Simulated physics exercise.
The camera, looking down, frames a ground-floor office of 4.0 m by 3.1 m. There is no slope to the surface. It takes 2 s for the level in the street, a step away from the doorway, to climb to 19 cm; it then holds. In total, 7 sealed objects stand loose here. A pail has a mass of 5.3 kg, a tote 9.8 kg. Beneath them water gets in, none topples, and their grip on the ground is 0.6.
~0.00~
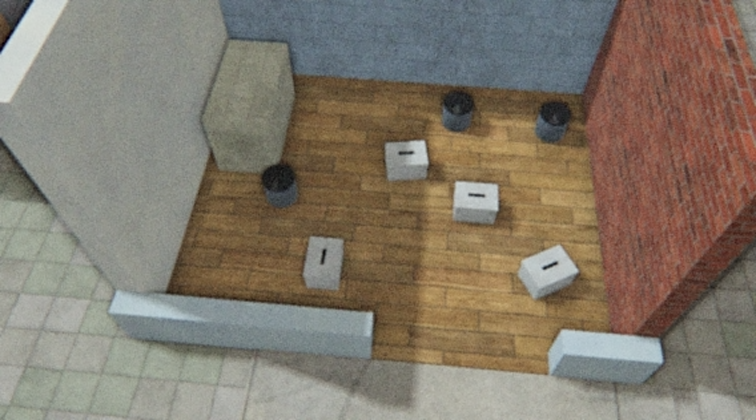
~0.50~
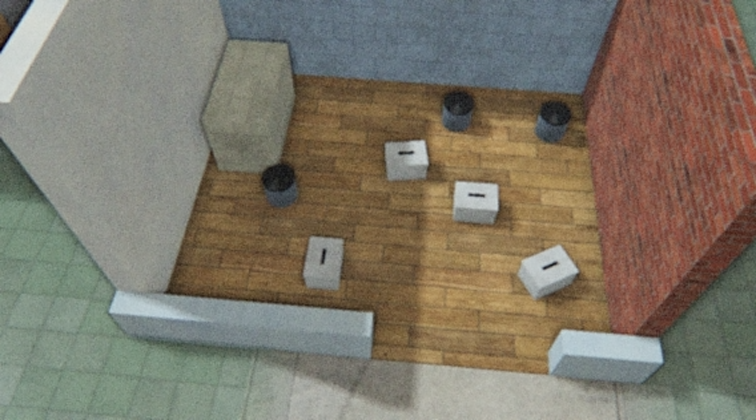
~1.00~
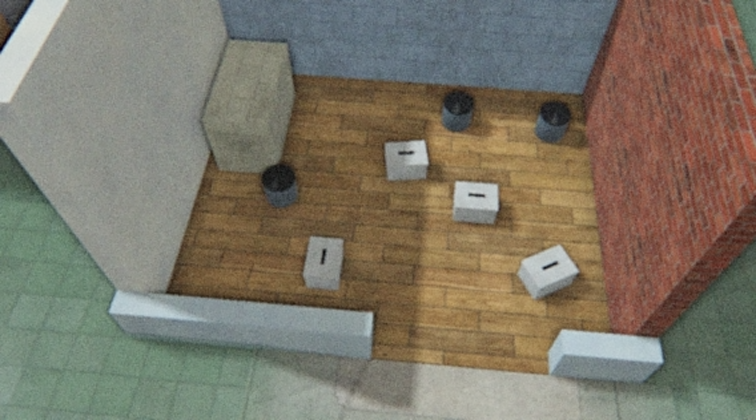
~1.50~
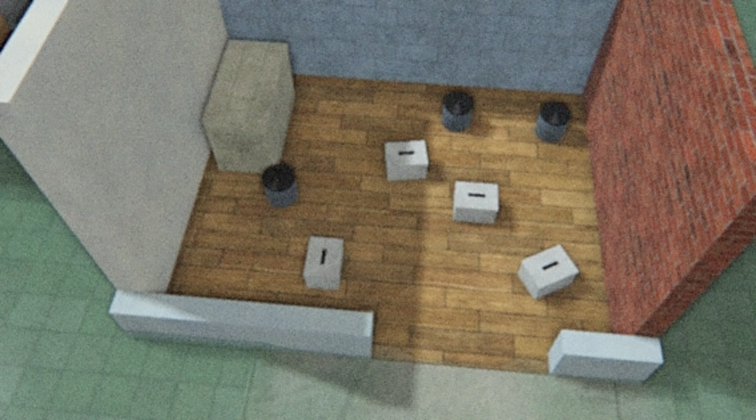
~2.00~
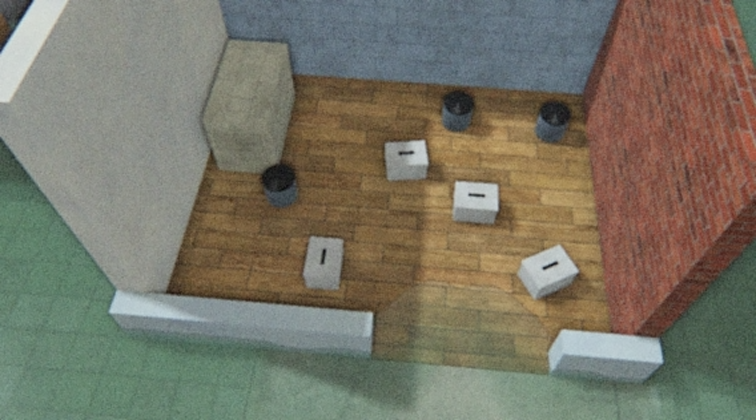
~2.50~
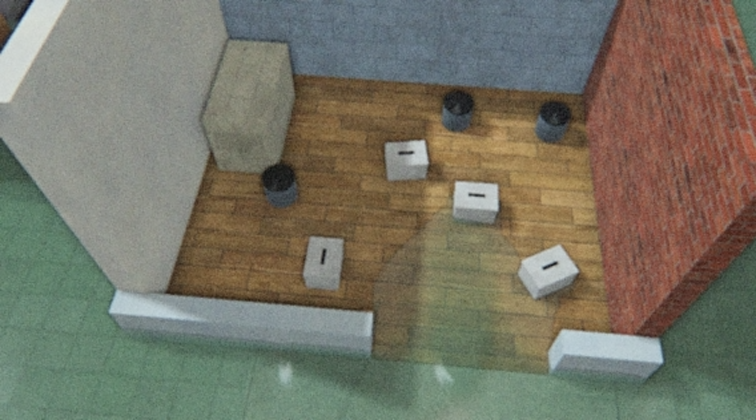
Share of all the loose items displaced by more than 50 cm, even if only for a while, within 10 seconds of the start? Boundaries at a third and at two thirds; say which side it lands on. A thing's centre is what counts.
It lands on or past two thirds.
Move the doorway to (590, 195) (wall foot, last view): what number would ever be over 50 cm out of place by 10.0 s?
In that case the number is 5.
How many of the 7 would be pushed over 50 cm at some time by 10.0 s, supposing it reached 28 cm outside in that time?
Result: 7.
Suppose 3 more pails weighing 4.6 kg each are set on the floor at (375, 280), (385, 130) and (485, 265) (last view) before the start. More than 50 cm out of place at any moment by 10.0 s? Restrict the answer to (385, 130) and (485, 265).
In turn: Beyond the mark, beyond the mark.
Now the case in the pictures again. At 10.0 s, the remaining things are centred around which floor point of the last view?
Mean position approx. (384, 145).
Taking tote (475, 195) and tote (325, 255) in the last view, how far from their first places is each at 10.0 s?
Net displacement, in order: 150 cm; 0 cm.
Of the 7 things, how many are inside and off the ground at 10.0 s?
The number is 6.
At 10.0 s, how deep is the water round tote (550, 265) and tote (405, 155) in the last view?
Roughly 17 and 16 cm.
After 3.5 s 1 of 7 are over 50 cm from their spots; 0 afloat.
After 4.5 s 2 of 7 are over 50 cm from their spots; 1 afloat.
After 7.0 s 4 of 7 are over 50 cm from their spots; 5 afloat.
After 10.0 s 5 of 7 are over 50 cm from their spots, and 5 have been at some point; 6 afloat.
